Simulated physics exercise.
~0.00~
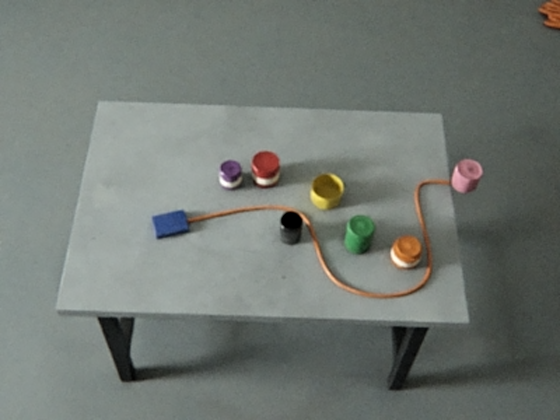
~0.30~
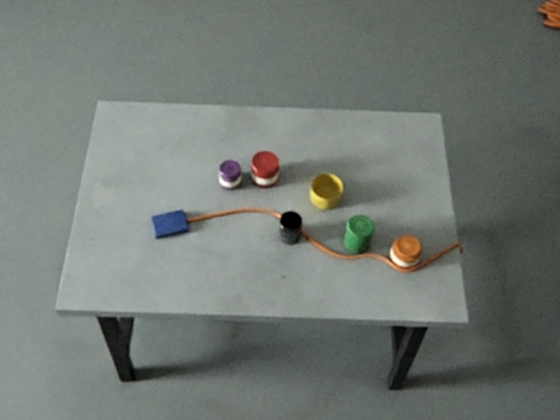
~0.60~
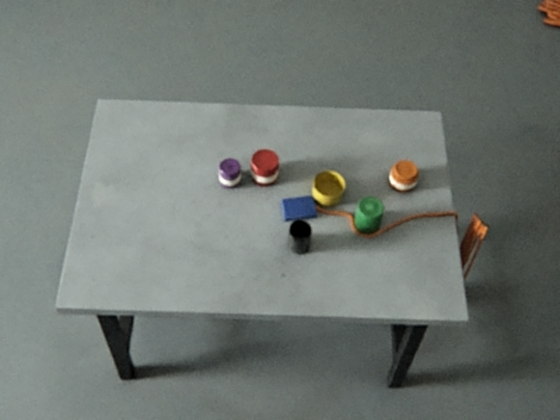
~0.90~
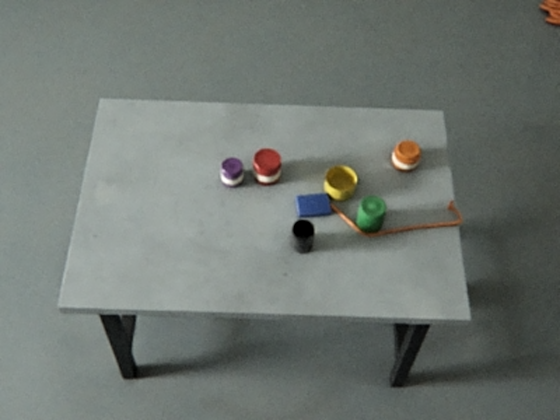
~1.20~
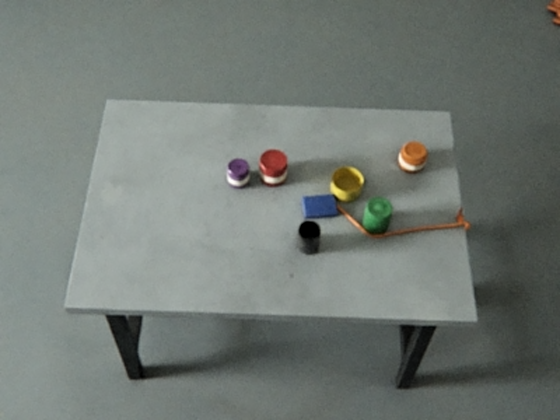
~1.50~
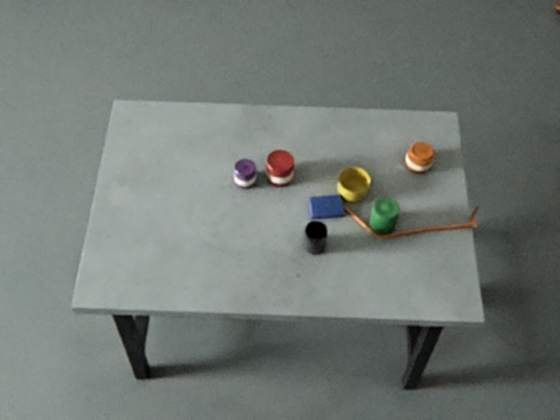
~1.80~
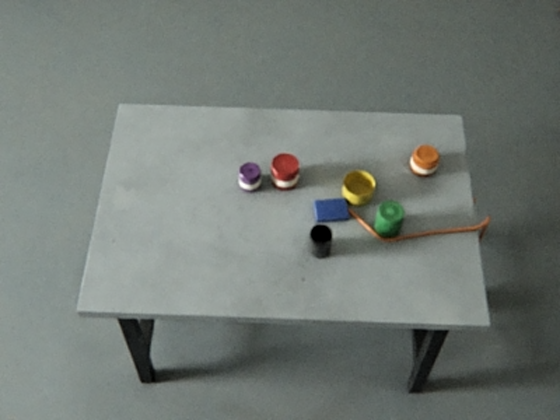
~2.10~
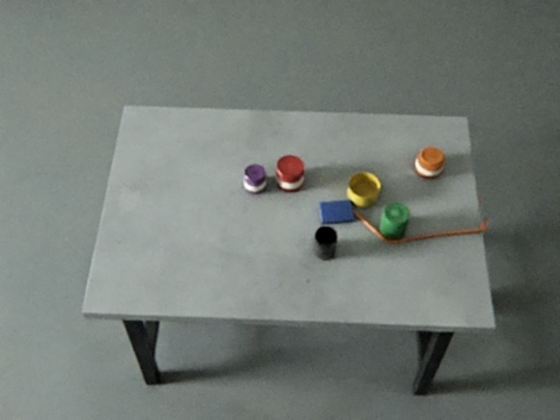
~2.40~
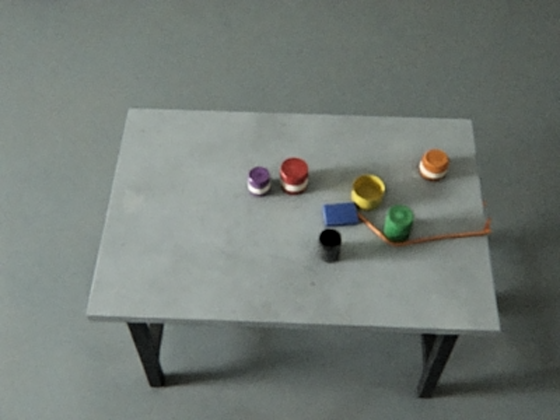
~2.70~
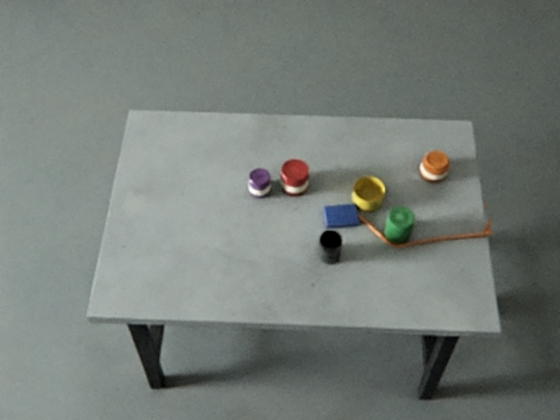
A gray table held small colored containers and a blue phone on an orange cable, which slid right as the pink speaker vanished past the edge; the orange jar shifted up, and the phone ended near the yellow, green and black ones.
